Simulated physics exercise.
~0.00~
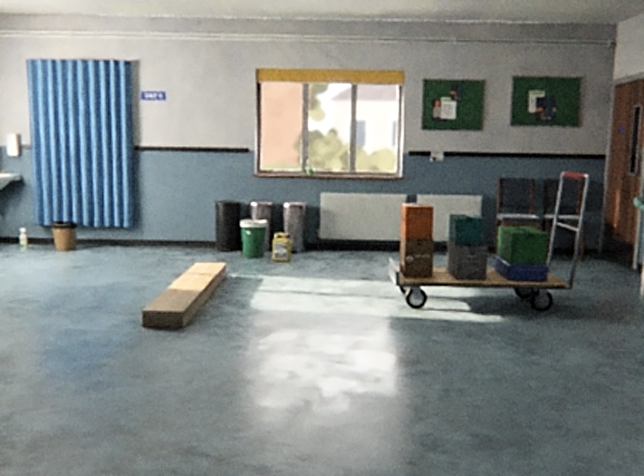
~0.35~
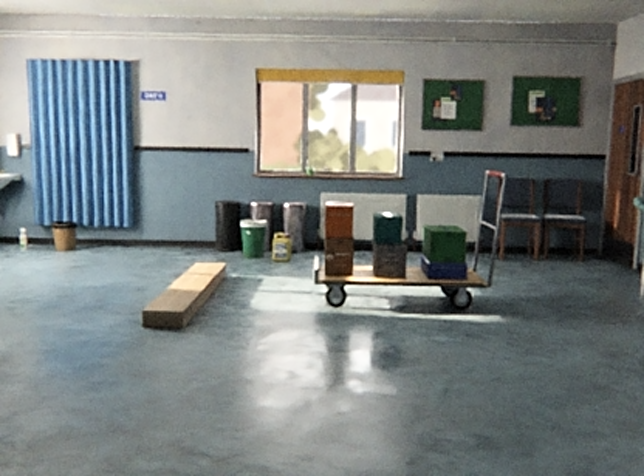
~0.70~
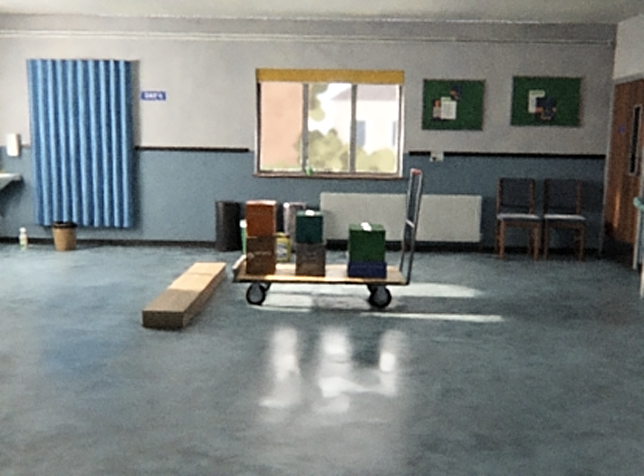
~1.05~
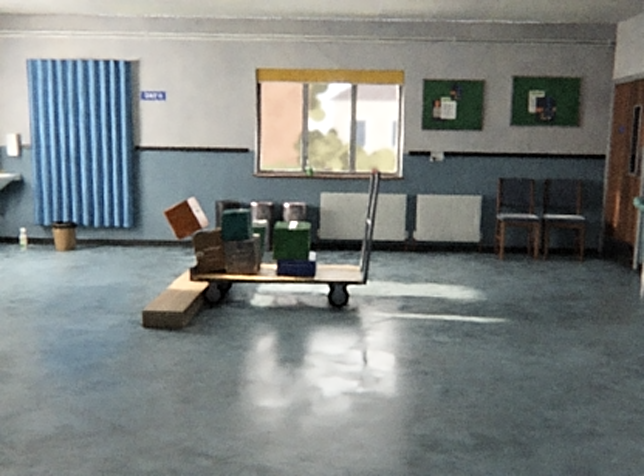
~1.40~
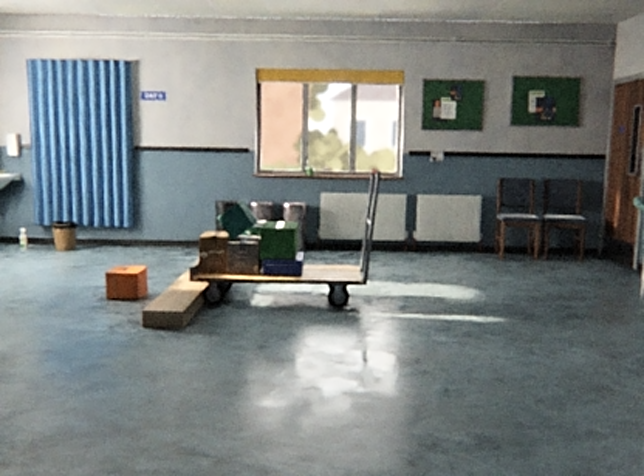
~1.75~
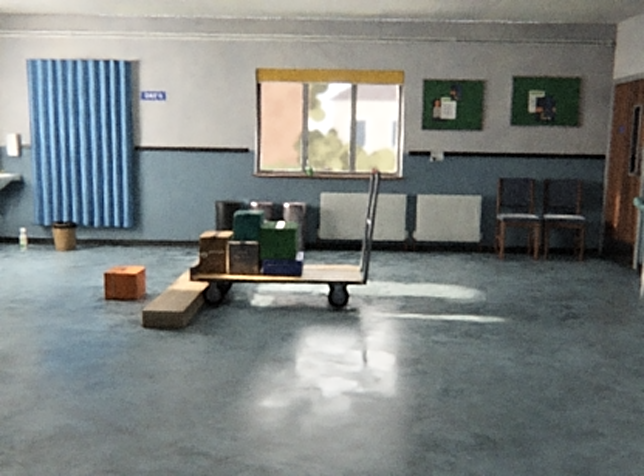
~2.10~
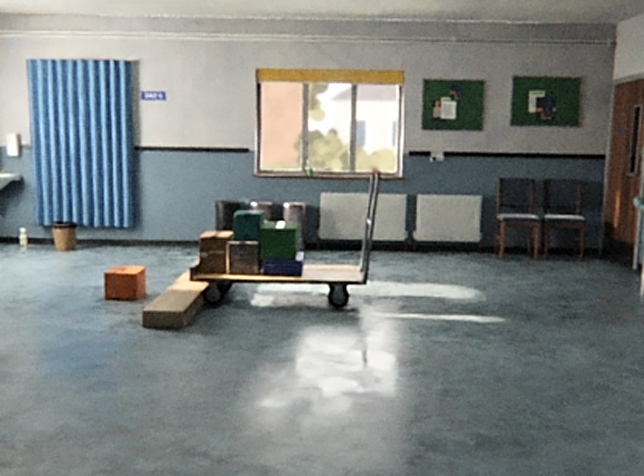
To begin with, a flat goods trolley stacked with coloured boxes rolls left across the floor of a plain room, heading for a low wooden kerb. It carries on past the window until its front wheels strike the kerb and it stops dead. The load slides forward, and the orange box on top tips over the front edge. It drops to the floor beyond the kerb, while the teal box tilts steeply on the deck. The teal box then settles flat again, and everything comes to rest with only the orange box off the trolley.
